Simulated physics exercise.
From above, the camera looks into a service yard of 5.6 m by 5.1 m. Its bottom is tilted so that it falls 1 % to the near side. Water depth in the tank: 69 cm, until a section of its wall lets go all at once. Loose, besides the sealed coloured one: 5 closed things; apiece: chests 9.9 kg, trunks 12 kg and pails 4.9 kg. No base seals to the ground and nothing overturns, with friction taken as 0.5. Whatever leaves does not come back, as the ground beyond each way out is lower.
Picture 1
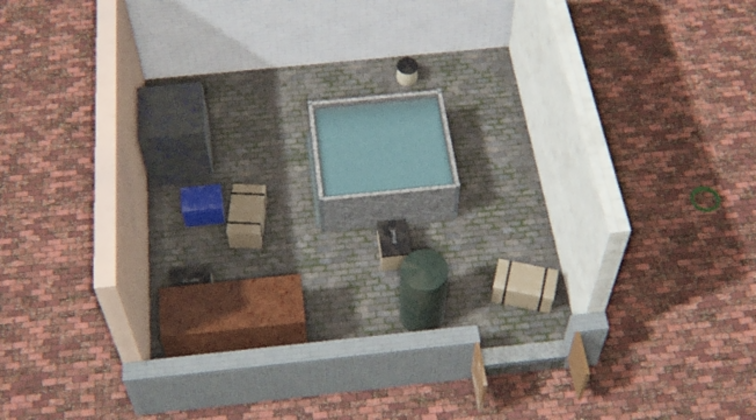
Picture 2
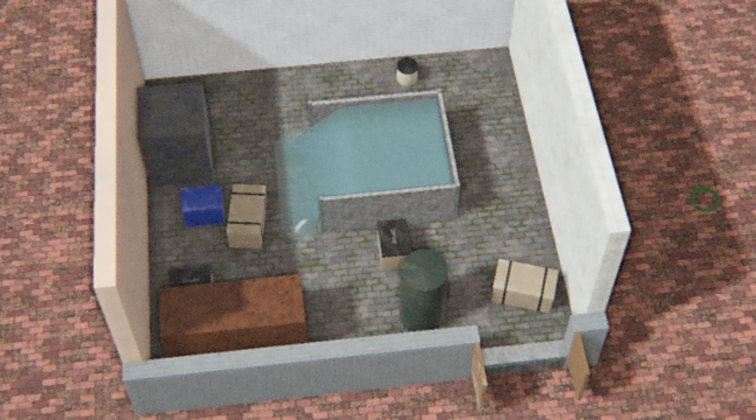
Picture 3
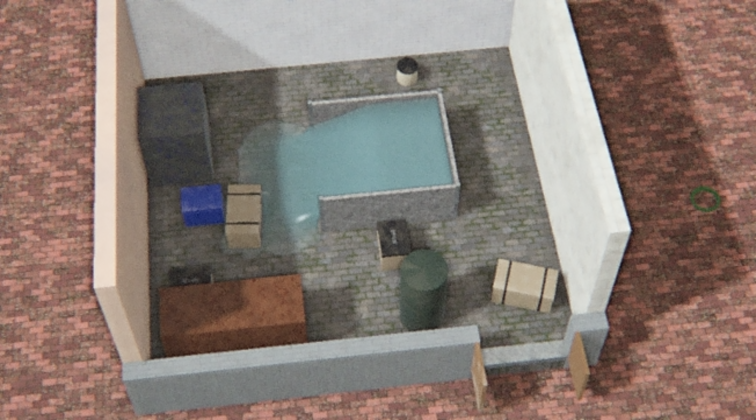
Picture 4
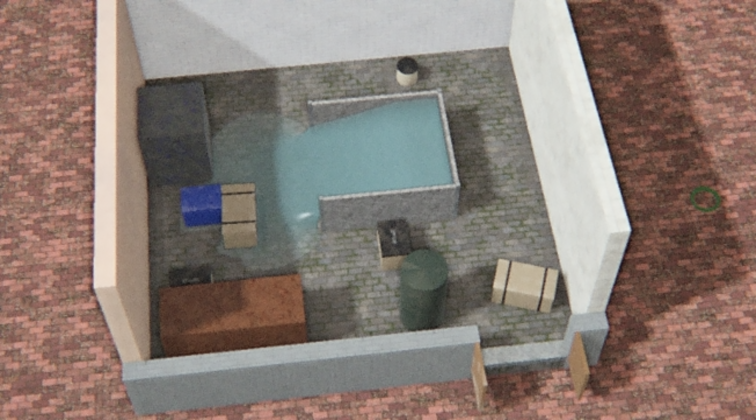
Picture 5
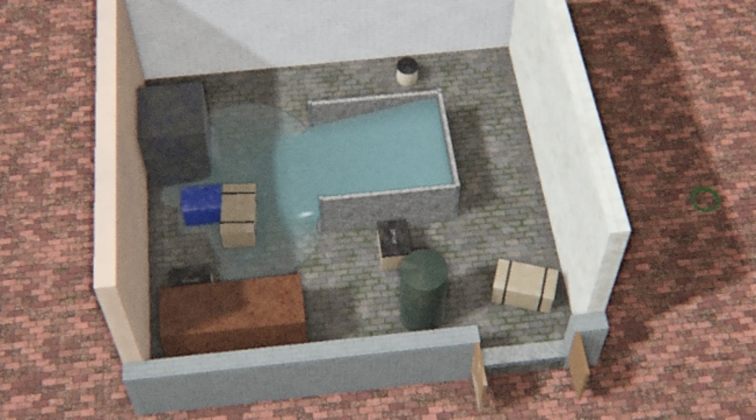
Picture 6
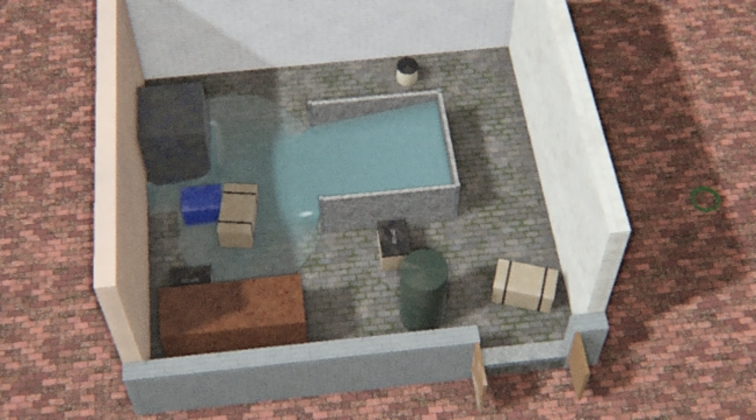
Water pours from the tank's open left side and spreads leftward, nudging a tan trunk.
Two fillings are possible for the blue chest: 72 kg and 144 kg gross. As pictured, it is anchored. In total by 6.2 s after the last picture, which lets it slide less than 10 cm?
Chances are it needs the bigger mass.
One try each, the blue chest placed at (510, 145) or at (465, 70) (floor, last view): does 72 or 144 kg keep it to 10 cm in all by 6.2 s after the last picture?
In that order: The smaller is enough; either load holds.
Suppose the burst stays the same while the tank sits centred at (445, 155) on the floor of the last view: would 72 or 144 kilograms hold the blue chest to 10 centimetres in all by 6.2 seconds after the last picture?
Then only the heavier mass works.
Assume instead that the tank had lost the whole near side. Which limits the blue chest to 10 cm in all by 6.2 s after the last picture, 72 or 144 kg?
Then I'd expect the light mass to do.
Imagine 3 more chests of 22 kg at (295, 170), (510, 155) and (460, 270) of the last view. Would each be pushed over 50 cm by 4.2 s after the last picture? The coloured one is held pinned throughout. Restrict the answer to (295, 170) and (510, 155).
Going through them in that order, the answers are too far and not too far.
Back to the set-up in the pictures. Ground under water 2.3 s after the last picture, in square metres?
Close to 17 m2, I'd say.
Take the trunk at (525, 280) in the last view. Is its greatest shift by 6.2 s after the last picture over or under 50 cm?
That one stays inside the limit.
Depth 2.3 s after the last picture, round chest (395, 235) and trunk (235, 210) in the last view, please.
Roughly 4 and 24 cm.
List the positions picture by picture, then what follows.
The first picture shows the blue chest at (201, 198) rests on the ground; water covers 3.0 m2; 0 of 6 have shifted.
The second picture shows the blue chest at (201, 198), on the bottom; water covers 3.9 m2; 0 of 6 have shifted.
The third picture shows the blue chest at (201, 198), on the bottom; water covers 5.0 m2; 0 of 6 have shifted.
The fourth picture shows the blue chest at (201, 198) rests on the ground; water covers 6.3 m2; 1 of 6 have shifted.
The fifth picture shows the blue chest at (201, 198) rests on the ground; 7.3 m2 under water; 1 of 6 have shifted.
The sixth picture shows the blue chest at (201, 198) rests on the ground; 8.4 m2 under water; 1 of 6 have shifted.
Then, 0.6 s after the last picture the blue chest would be 35 cm from its start with 72 kg and 0 cm from its start with 144 kg; 19 cm of water round it then.
Then, 2.3 s after the last picture the blue chest would be 108 cm from its start with 72 kg and 0 cm from its start with 144 kg; 17 cm of water round it then.
Then, 4.2 s after the last picture the blue chest would be 105 cm from its start with 72 kg and 0 cm from its start with 144 kg; 14 cm of water round it then.
Then, 6.2 s after the last picture the blue chest would be 105 cm from its start with 72 kg and 0 cm from its start with 144 kg; 8 cm of water round it then.
